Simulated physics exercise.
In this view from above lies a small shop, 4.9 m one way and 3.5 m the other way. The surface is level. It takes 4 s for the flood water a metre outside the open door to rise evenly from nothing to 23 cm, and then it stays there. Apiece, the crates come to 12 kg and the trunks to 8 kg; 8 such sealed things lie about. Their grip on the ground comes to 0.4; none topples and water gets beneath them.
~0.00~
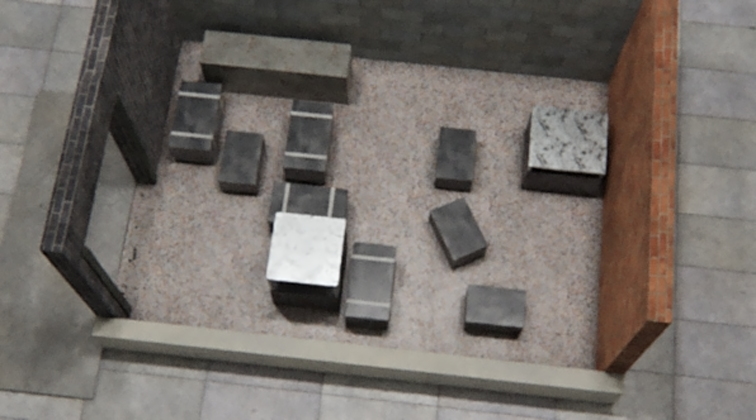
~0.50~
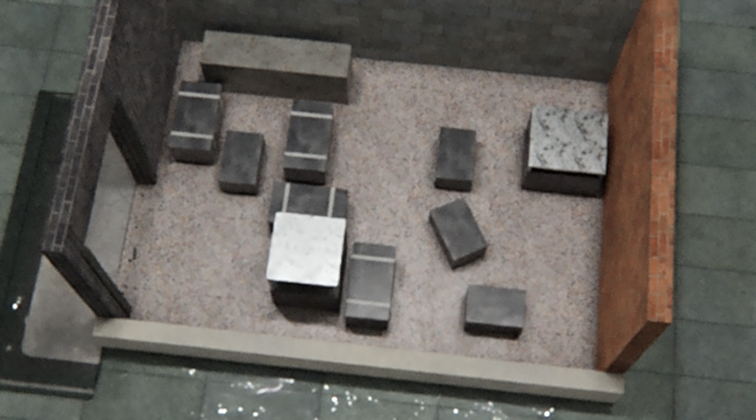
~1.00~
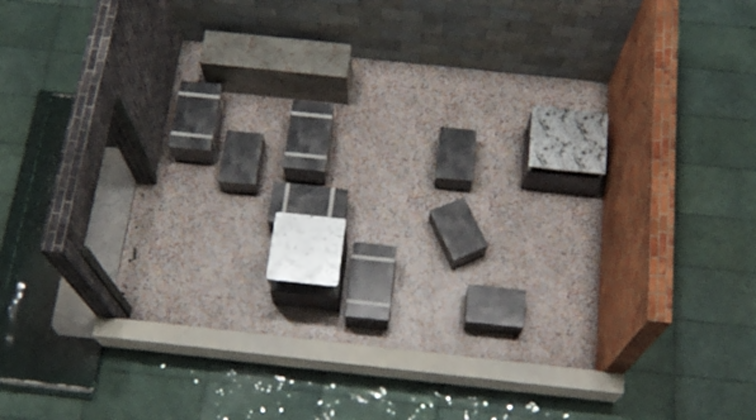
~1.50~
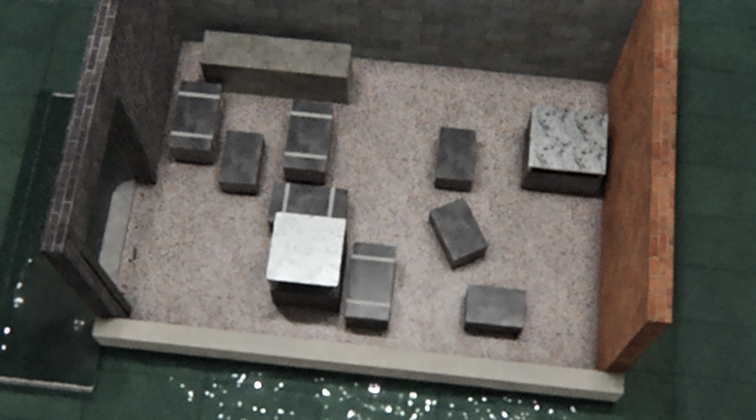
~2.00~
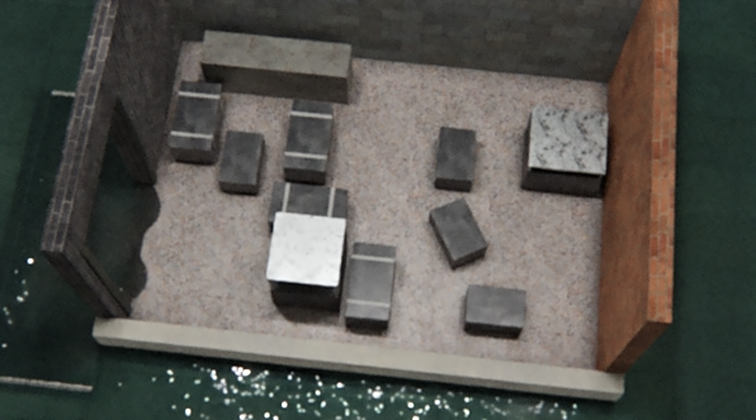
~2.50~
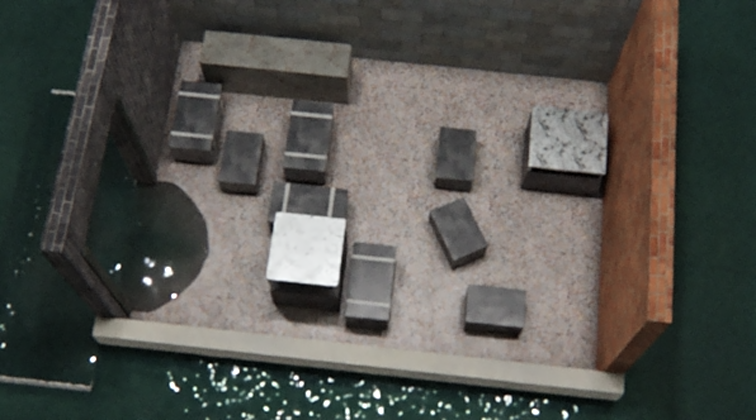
Dark water rising around a small walled room of grey blocks, then spreading in through the doorway on the left.
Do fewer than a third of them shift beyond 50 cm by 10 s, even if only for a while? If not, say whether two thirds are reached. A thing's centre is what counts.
Two thirds and up.
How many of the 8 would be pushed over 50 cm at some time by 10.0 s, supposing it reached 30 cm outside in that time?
With that change, 8 of them.
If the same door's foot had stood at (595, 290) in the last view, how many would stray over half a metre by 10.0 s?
7.
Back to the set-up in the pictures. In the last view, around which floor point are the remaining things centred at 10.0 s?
At about (424, 191).
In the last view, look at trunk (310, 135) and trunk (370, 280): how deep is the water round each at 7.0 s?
Depths: Near 7 cm, then near 6 cm.
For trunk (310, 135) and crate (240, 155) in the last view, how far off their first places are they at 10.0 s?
Net displacement, in order: 150 cm; 60 cm.
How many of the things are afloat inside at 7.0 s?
Then: 4.
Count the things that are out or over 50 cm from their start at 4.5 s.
By that time the total stands at 1.
After 3.5 s 0 of 8 are over 50 cm from their spots; 0 afloat.
After 4.5 s 1 of 8 are over 50 cm from their spots; 0 afloat.
After 7.0 s 6 of 8 are over 50 cm from their spots; 4 afloat.
After 10.0 s 7 of 8 are over 50 cm from their spots, and 7 have been at some point; 8 afloat.
